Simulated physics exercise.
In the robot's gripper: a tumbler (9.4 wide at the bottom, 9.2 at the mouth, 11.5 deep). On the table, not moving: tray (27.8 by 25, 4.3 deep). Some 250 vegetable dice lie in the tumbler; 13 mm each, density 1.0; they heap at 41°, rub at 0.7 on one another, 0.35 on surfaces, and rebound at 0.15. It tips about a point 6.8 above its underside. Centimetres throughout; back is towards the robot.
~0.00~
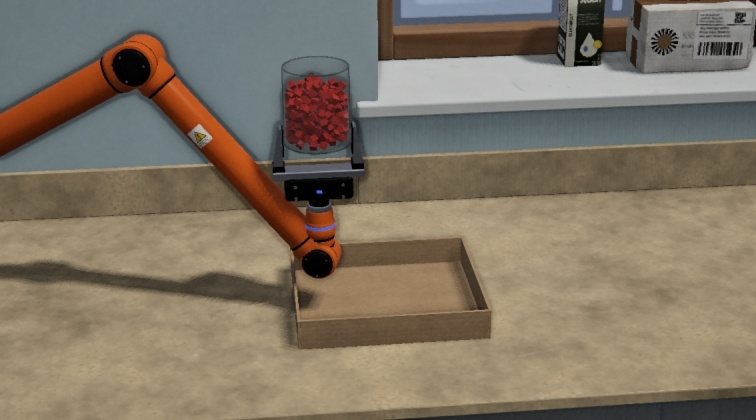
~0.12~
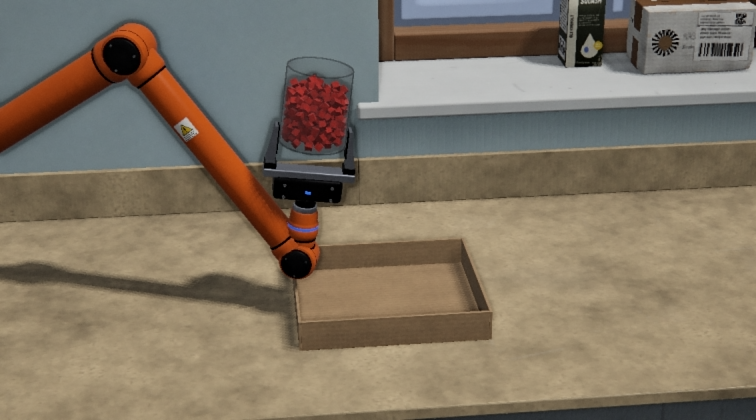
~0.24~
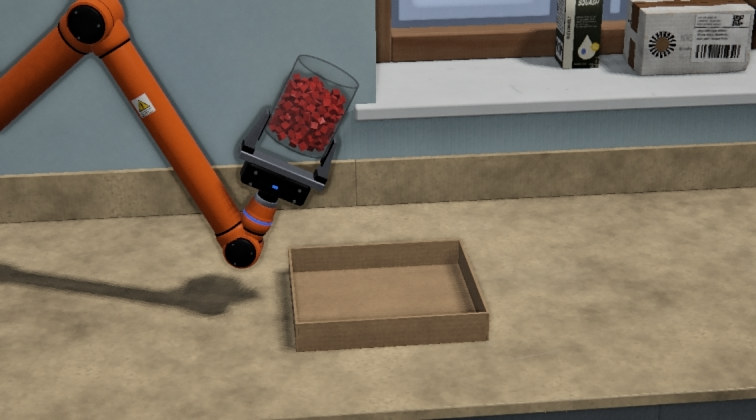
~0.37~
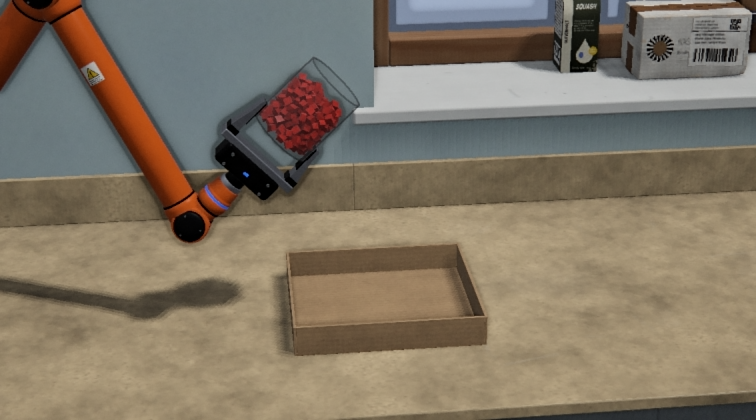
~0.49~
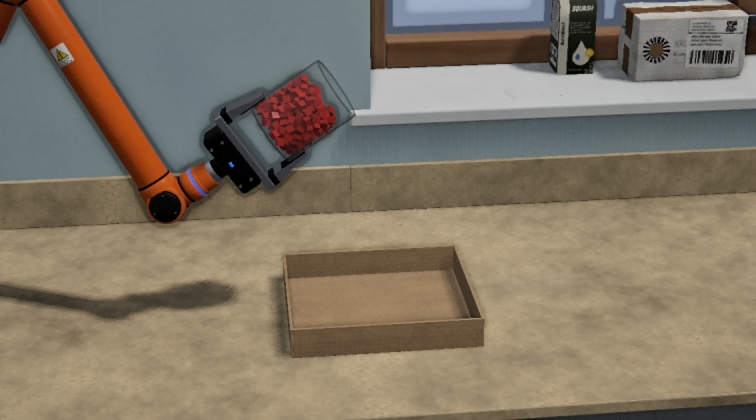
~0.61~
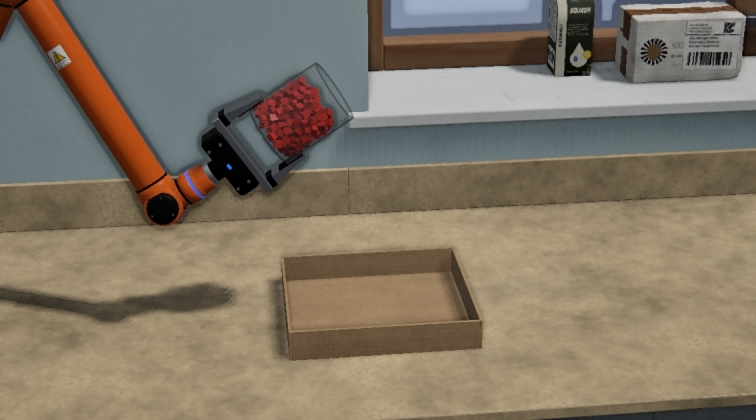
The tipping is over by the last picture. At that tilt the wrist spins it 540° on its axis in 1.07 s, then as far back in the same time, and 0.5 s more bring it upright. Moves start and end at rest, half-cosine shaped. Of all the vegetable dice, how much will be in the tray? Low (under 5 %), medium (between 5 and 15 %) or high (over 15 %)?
Share in the tray: Low (under 5 %).
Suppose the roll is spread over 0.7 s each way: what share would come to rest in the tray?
It would be near 0 per cent.
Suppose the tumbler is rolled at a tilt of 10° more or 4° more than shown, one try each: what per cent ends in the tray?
Some 0 and 0 per cent.
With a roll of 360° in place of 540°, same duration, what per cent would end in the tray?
In that case some 0 per cent.
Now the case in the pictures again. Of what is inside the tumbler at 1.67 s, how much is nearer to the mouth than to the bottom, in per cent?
Some 35 per cent.
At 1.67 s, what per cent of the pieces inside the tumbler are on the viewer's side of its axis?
Some 50 per cent.
After 1.67 s, tipped 57°, highest piece 38 above the table; 254 in the tumbler.
After 2.72 s, tipped 57°, highest piece 38 above the table; 254 in the tumbler.
After 3.45 s, upright, highest piece 37 above the table; 254 in the tumbler.
After 4.15 s, upright, highest piece 37 above the table; 254 in the tumbler.
In the end, 254 in the tumbler. That is 0 % in the tray.
